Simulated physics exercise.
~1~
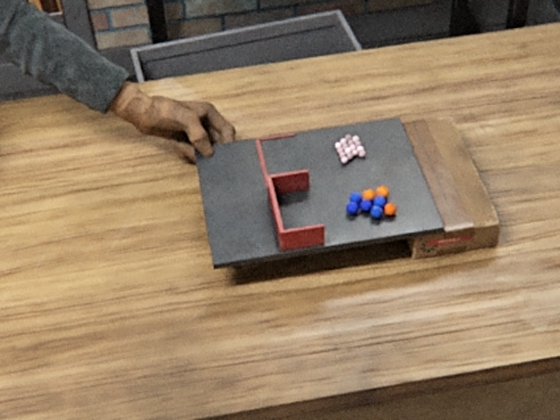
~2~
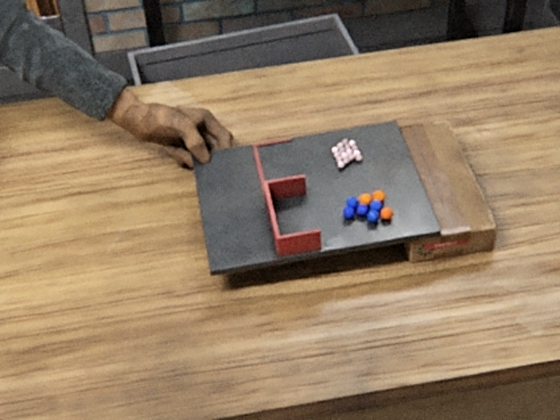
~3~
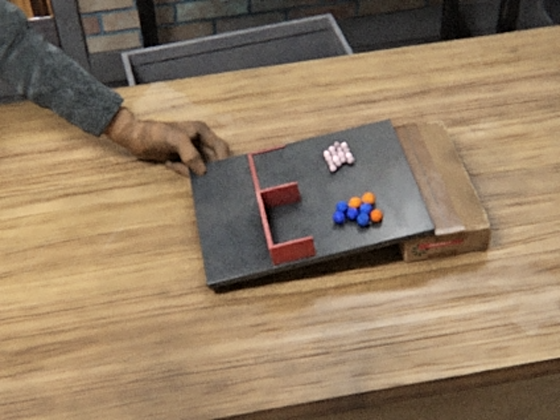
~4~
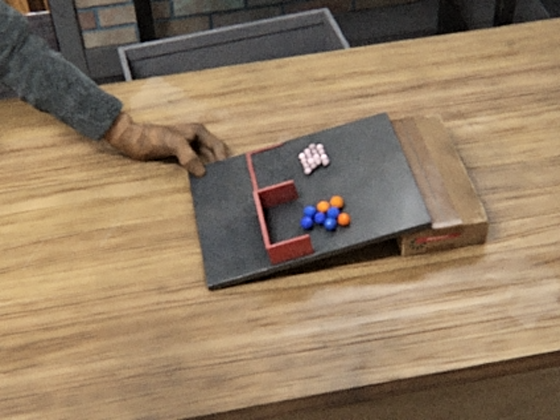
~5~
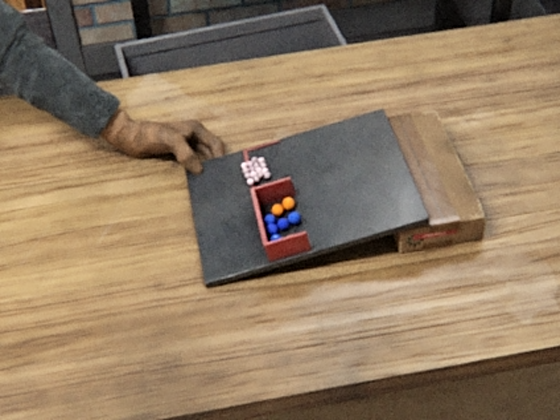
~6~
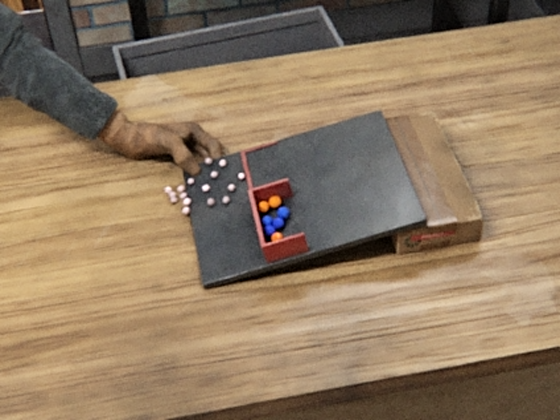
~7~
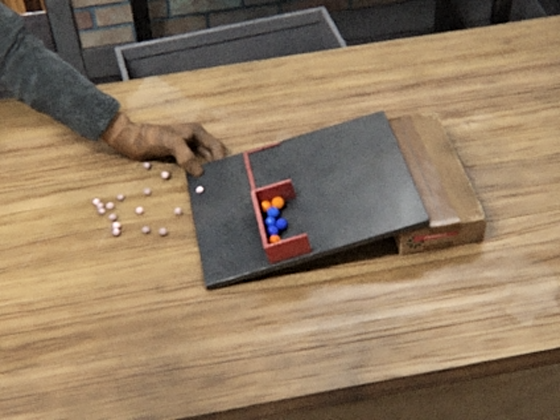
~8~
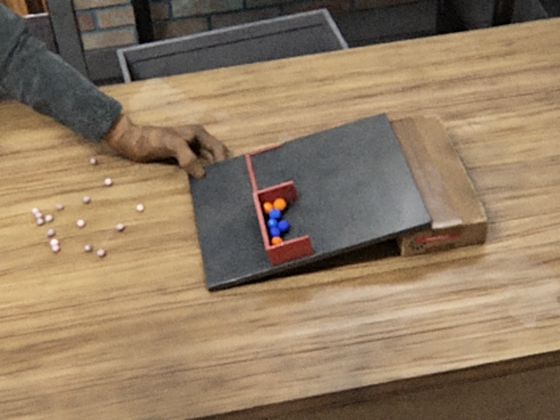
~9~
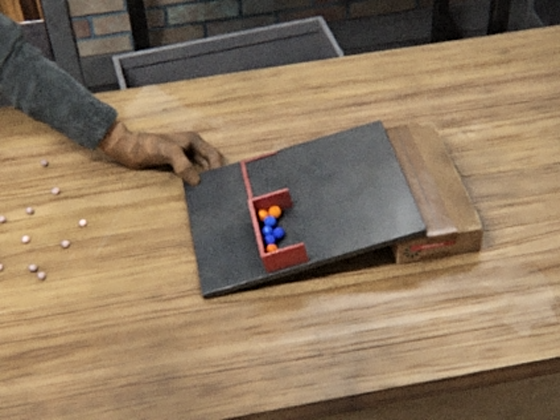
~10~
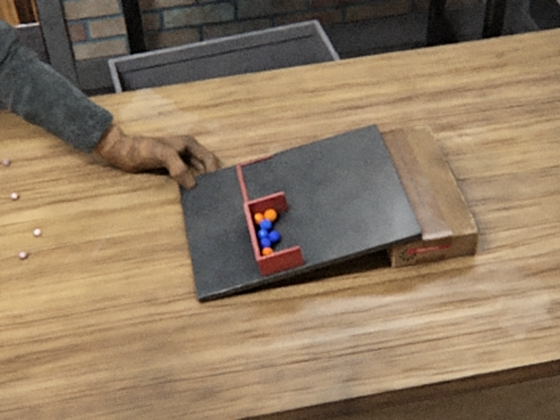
To begin with, a gray board lies on a wooden table with one end propped on a wooden block, a hand at its left end, and two clusters of small balls resting on it. The hand lowers that end to the table, so the board slopes more steeply down to the left. Both clusters start sliding left toward the red barriers. The nearer blue and orange balls run into their walled barrier and stop there. The farther pinkish-white balls get over theirs, scatter off the board and roll away across the table. Finally, the blue and orange balls remain held while the last few pale ones near the left edge.
